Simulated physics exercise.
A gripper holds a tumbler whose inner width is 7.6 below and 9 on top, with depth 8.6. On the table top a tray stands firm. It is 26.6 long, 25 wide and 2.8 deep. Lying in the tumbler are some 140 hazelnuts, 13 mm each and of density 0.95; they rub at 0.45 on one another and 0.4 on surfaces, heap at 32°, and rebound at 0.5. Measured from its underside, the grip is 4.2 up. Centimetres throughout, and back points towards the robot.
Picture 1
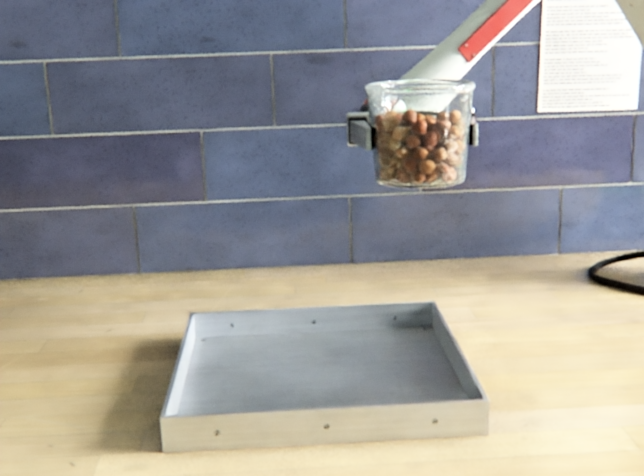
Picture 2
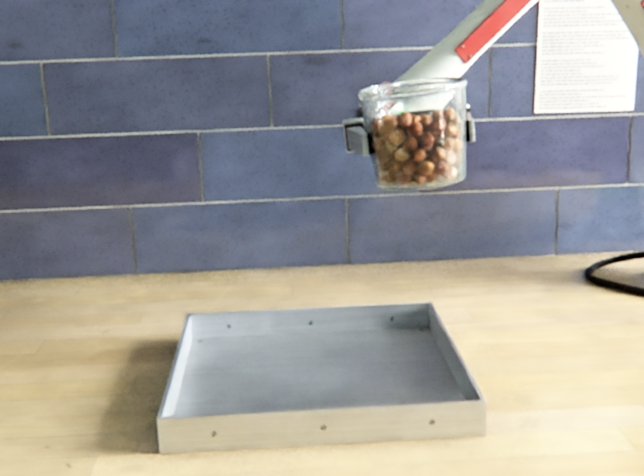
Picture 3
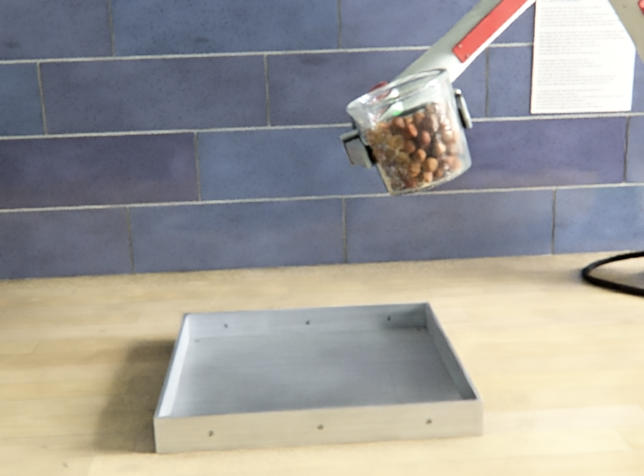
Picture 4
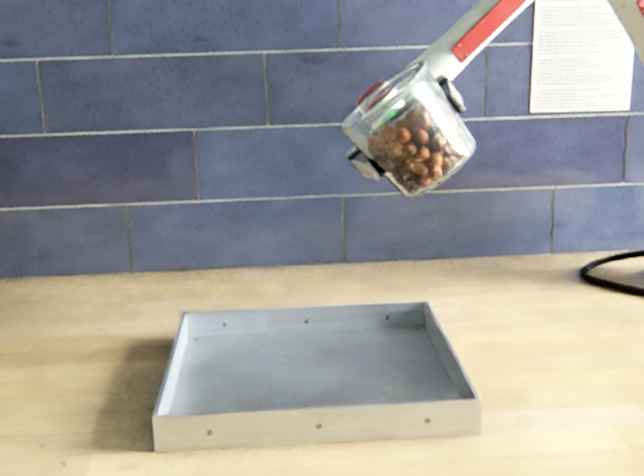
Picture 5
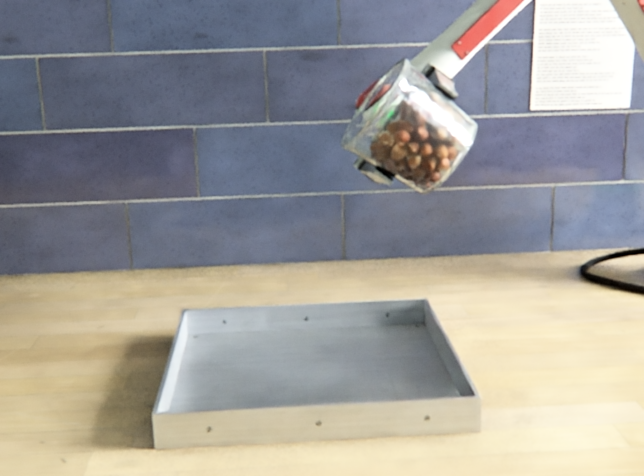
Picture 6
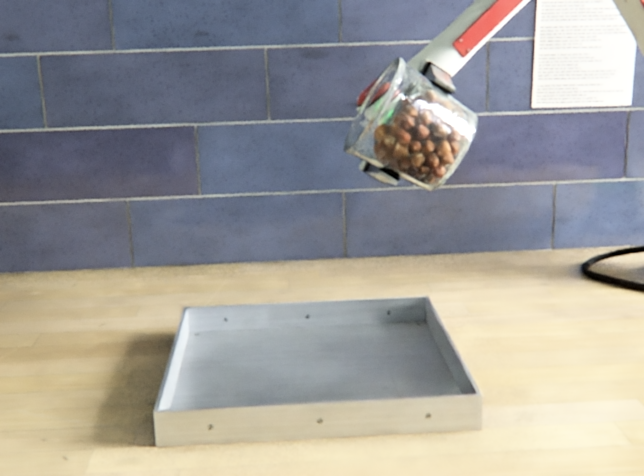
A robotic arm held a clear glass jar of hazelnuts above a shallow gray tray on a wooden counter, then steadily tilted it well over to the left while the nuts stayed inside.
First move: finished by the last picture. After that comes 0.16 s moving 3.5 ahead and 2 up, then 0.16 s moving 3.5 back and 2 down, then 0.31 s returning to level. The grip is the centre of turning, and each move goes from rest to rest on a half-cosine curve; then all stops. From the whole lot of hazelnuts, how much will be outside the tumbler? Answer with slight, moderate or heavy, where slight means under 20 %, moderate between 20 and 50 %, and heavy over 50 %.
Slight, under 20 %.
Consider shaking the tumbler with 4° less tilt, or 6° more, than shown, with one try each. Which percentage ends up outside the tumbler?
About 5 per cent for the first try and 10 per cent for the second.
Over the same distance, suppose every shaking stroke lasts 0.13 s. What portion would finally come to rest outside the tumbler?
I'd expect some 15 per cent.
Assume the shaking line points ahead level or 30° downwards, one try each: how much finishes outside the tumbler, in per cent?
It comes to around 5 per cent on the first try and around 0 per cent on the second.
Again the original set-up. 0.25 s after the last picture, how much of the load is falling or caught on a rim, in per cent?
1 %.
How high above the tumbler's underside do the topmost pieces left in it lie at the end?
Some 7.5 cm.
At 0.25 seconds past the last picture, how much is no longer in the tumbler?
Roughly 0 percent is out.
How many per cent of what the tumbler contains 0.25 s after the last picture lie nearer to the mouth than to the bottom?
Near 50 in a hundred.
Then, 0.25 s later, tilted 58° forward, highest piece 26 above the table; 136 in the tumbler, 1 in flight or on a rim.
Then, 0.50 s later, tilted 21° forward, highest piece 27 above the table; 126 in the tumbler, 9 in the tray, 2 in flight or on a rim.
Then, 0.83 s later, level, highest piece 27 above the table; 126 in the tumbler, 11 in the tray.
Then, 1.88 s later, level, highest piece 27 above the table; 126 in the tumbler, 11 in the tray.
At rest, 126 in the tumbler, 11 in the tray. That is 8 % outside the tumbler.
